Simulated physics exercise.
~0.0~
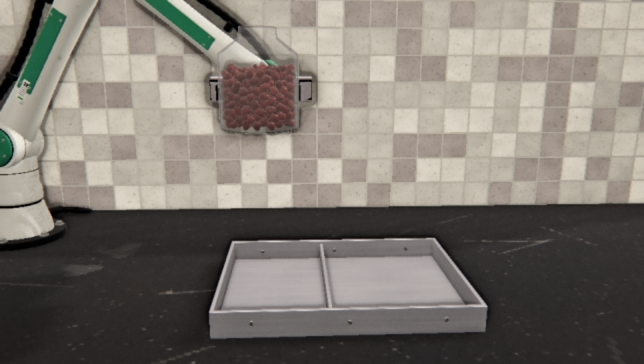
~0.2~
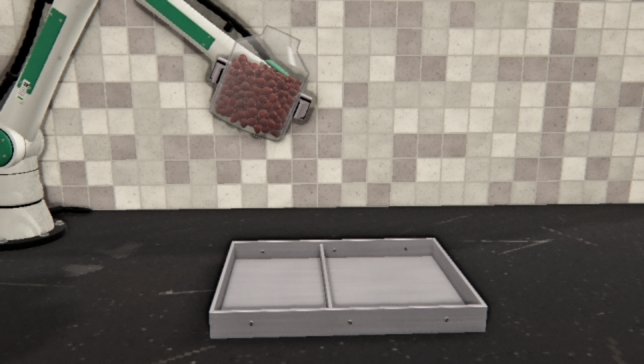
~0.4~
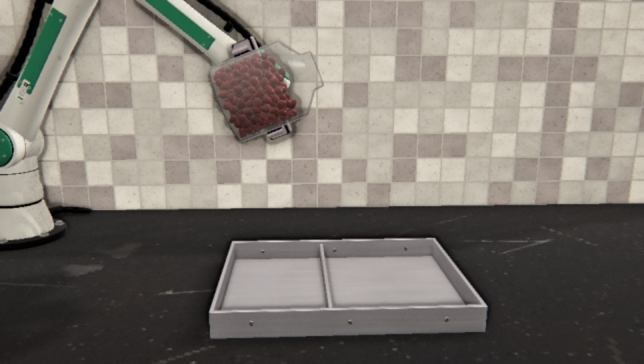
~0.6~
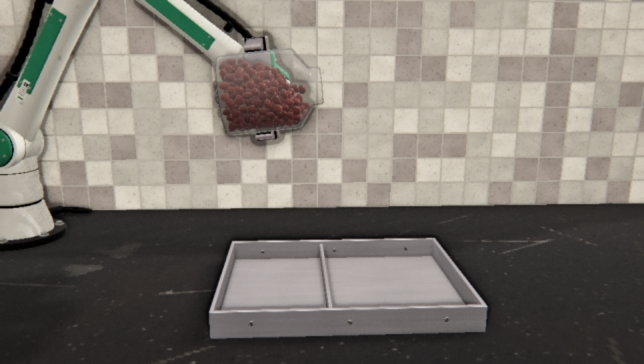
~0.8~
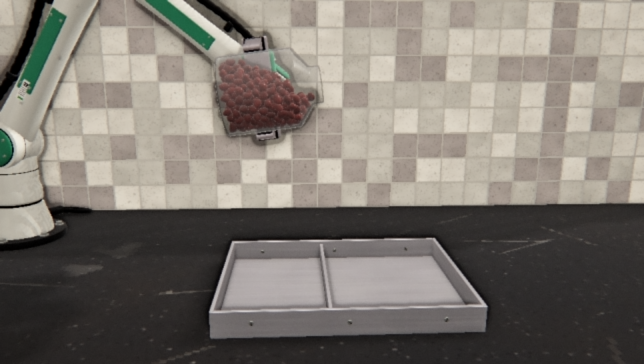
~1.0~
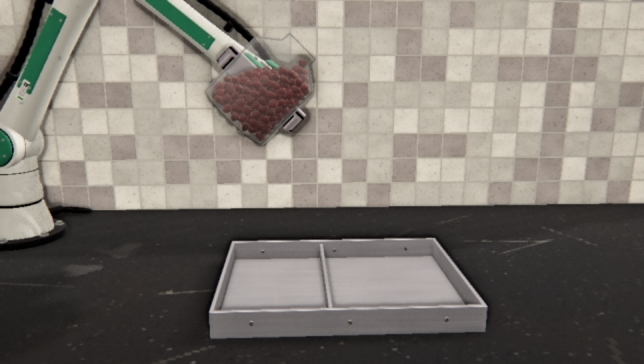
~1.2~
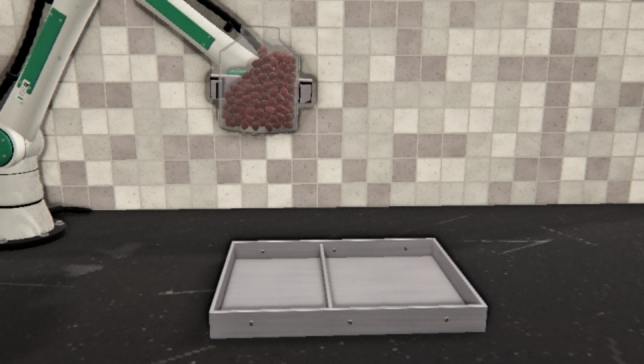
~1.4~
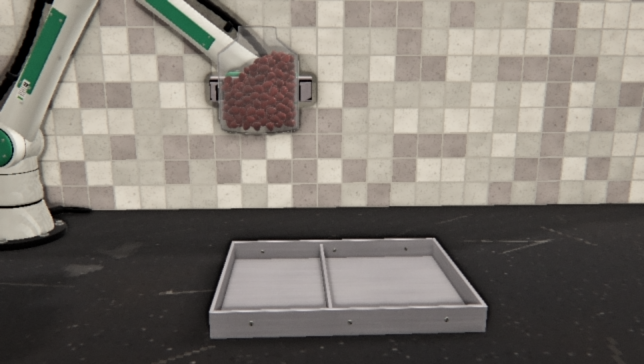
A robot arm tips a clear jar of reddish beans sideways, then returns it upright, still full.
